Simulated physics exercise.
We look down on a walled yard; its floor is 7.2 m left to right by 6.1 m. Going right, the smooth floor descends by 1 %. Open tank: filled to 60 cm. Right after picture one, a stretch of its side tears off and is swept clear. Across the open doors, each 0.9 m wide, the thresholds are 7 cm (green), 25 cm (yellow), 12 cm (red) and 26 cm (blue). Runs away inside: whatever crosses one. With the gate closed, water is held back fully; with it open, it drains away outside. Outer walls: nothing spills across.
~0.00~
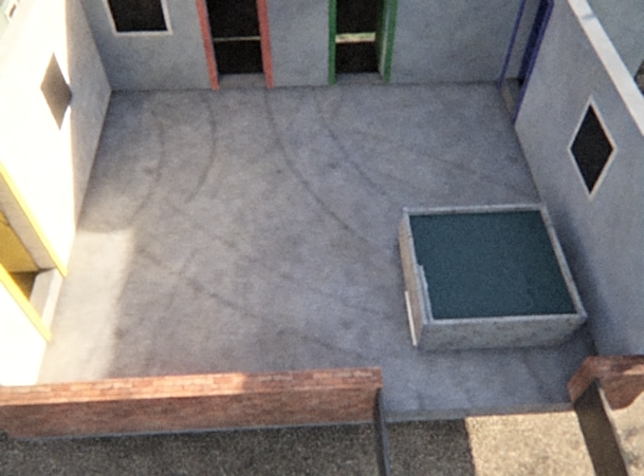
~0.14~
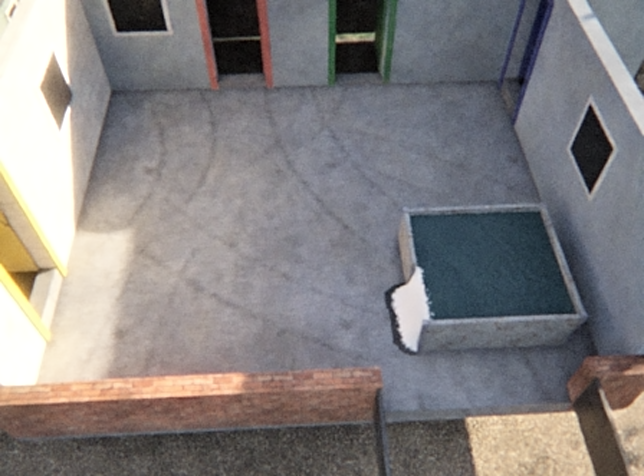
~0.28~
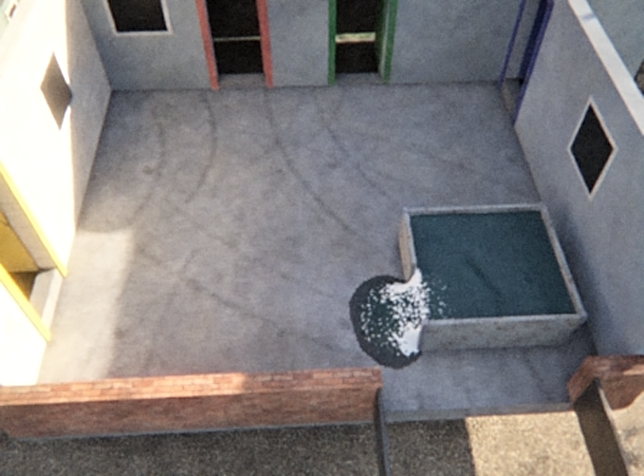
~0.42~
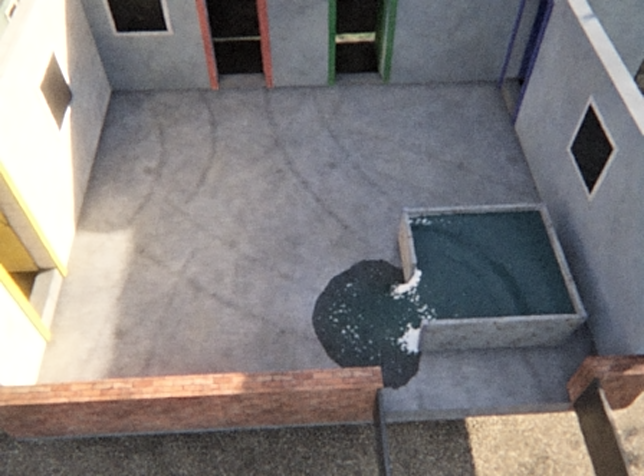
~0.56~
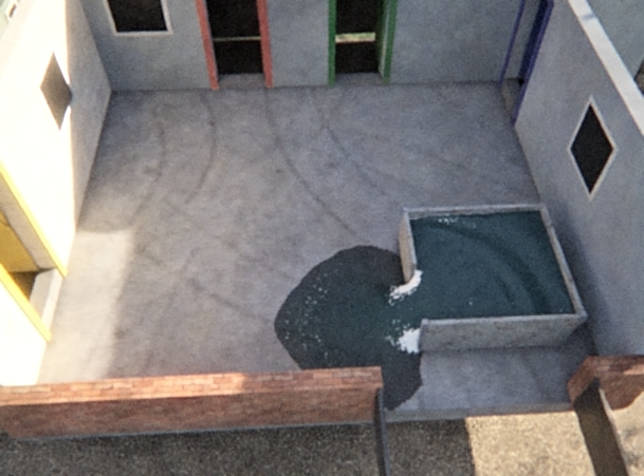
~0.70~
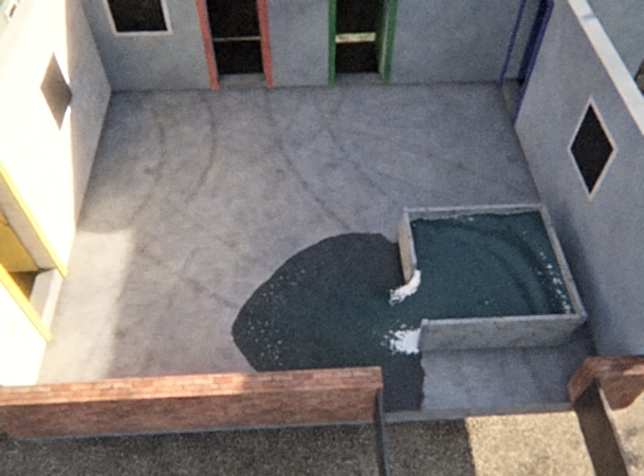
In a walled yard with a smooth grey floor, an open tank of dark water stands still at the right. A stretch of its left side breaks away, and water pours through the gap in white froth, spreading leftward across the floor in a widening dark pool that reaches along the low brick wall.
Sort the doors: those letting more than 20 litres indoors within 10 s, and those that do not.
The green door is among those that do not; the yellow door is among those that do not; the red door is among those that do not; the blue door is among those that do not.
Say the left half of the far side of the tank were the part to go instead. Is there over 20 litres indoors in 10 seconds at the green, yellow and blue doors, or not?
Here's how it goes: Green exceeds it, yellow falls short, blue falls short.
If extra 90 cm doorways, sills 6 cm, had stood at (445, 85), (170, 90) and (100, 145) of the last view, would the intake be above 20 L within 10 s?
Well, the first is on the low side, the second is on the high side, and the third is on the low side.
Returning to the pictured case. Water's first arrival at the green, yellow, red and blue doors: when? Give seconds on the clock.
Green = 6.5 s, yellow = 1.8 s, red = 5.5 s, blue = 8.5 s.
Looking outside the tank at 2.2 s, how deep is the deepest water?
Around 30 centimetres.
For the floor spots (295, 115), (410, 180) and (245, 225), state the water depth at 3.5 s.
Listed order: 0 / 0 / 2 cm.
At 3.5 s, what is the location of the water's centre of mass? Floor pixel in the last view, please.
Centre: Roughly (309, 295) px.
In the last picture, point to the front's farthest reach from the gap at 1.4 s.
Point: Roughly (98, 365).
After 1.4 s water covers 25 % of the floor and is deepest (30 cm) near (402, 328); green door not reached, yellow door not reached, red door not reached, blue door not reached.
After 2.2 s water covers 35 % of the floor and is deepest (30 cm) near (30, 408); green door not reached, yellow door 11 cm at the sill, 0 L in, red door not reached, blue door not reached.
After 3.5 s water covers 40 % of the floor and is deepest (22 cm) near (30, 408); green door not reached, yellow door 19 cm at the sill, 0 L in, red door not reached, blue door not reached.
After 6.0 s water covers 55 % of the floor and is deepest (14 cm) near (111, 96); green door not reached, yellow door 11 cm at the sill, 0 L in, red door 11 cm at the sill, 0 L in, blue door not reached.
After 10.0 s water covers 85 % of the floor and is deepest (11 cm) near (495, 98); green door 5 cm at the sill, 0 L in, yellow door 4 cm at the sill, 0 L in, red door 7 cm at the sill, 0 L in, blue door 10 cm at the sill, 0 L in.
